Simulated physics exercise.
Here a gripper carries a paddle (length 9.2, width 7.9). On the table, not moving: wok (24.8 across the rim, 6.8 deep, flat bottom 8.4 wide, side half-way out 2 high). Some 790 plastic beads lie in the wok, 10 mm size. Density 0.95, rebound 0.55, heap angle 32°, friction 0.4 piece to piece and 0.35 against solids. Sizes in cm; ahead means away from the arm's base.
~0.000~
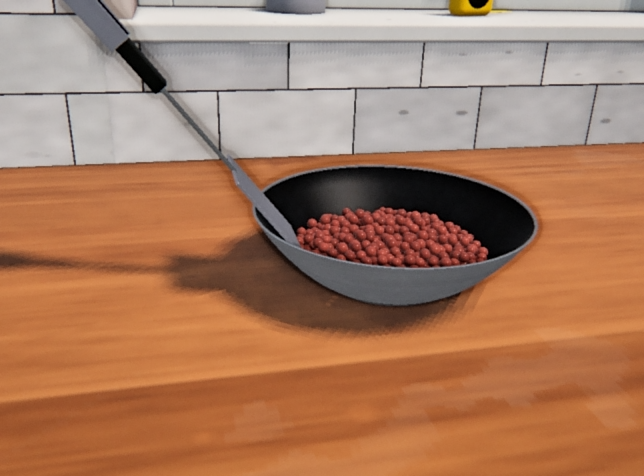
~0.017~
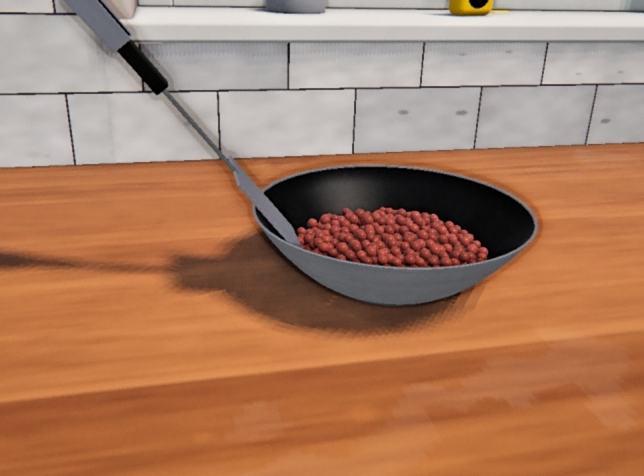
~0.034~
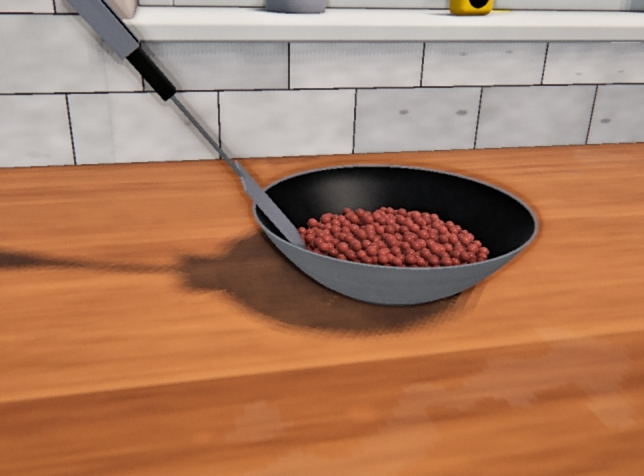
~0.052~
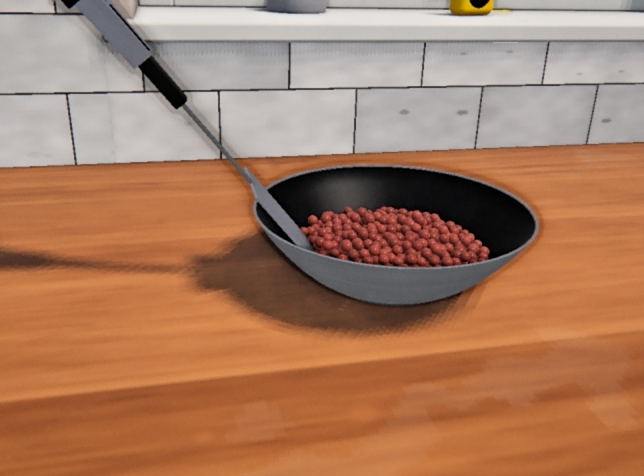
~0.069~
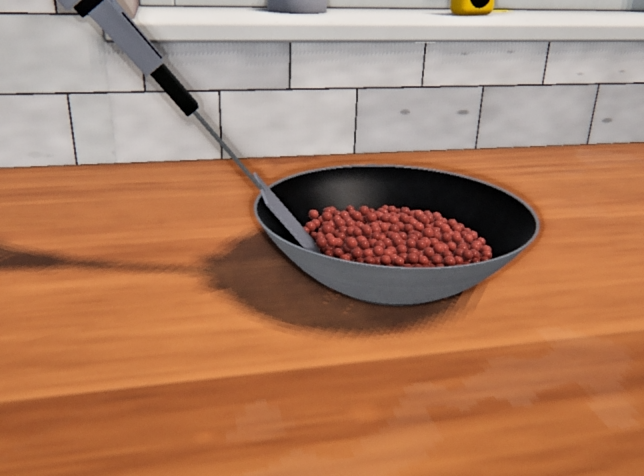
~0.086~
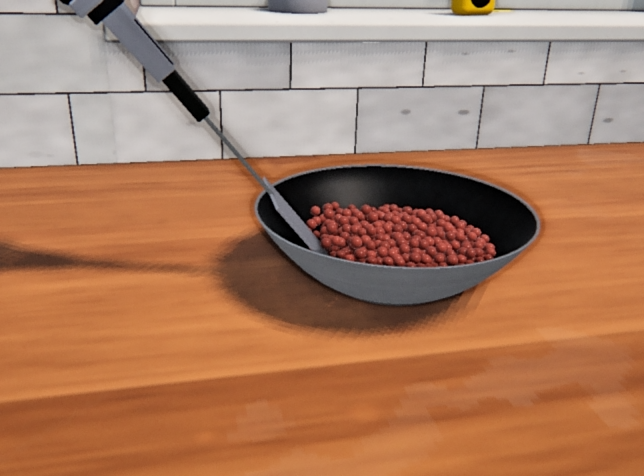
A gripper slides a gray paddle rightward into red beads in a wok, nudging them slightly.
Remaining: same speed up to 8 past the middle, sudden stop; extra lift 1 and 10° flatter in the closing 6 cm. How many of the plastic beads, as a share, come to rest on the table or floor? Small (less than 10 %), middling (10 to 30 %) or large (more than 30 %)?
Answer: Middling; 10 to 30 % of the plastic beads finish on the table or floor.
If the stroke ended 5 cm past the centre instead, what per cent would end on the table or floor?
It would be near 0 per cent.
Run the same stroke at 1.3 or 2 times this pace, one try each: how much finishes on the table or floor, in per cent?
About 20 and 35 per cent.
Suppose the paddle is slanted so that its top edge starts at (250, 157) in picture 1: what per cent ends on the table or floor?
About 15 per cent.
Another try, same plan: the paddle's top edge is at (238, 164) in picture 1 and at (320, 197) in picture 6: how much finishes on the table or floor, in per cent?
About 45 per cent.
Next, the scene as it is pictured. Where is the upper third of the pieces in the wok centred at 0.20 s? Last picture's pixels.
Around (444, 228).
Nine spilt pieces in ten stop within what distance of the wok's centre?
About 30 cm.
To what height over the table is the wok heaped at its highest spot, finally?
Roughly 8.5 cm.
After 0.20 s, sloping 52°, highest piece 6 above the table; 794 in the wok.
After 0.31 s, sloping 48°, highest piece 8 above the table; 794 in the wok.
After 0.57 s, sloping 42°, highest piece 9 above the table; 665 in the wok, 110 on the table or floor, 19 on the blade or in flight.
After 1.62 s, sloping 42°, highest piece 8 above the table; 663 in the wok, 131 on the table or floor.
In the end, 663 in the wok, 131 on the table or floor. That is 16 % on the table or floor.
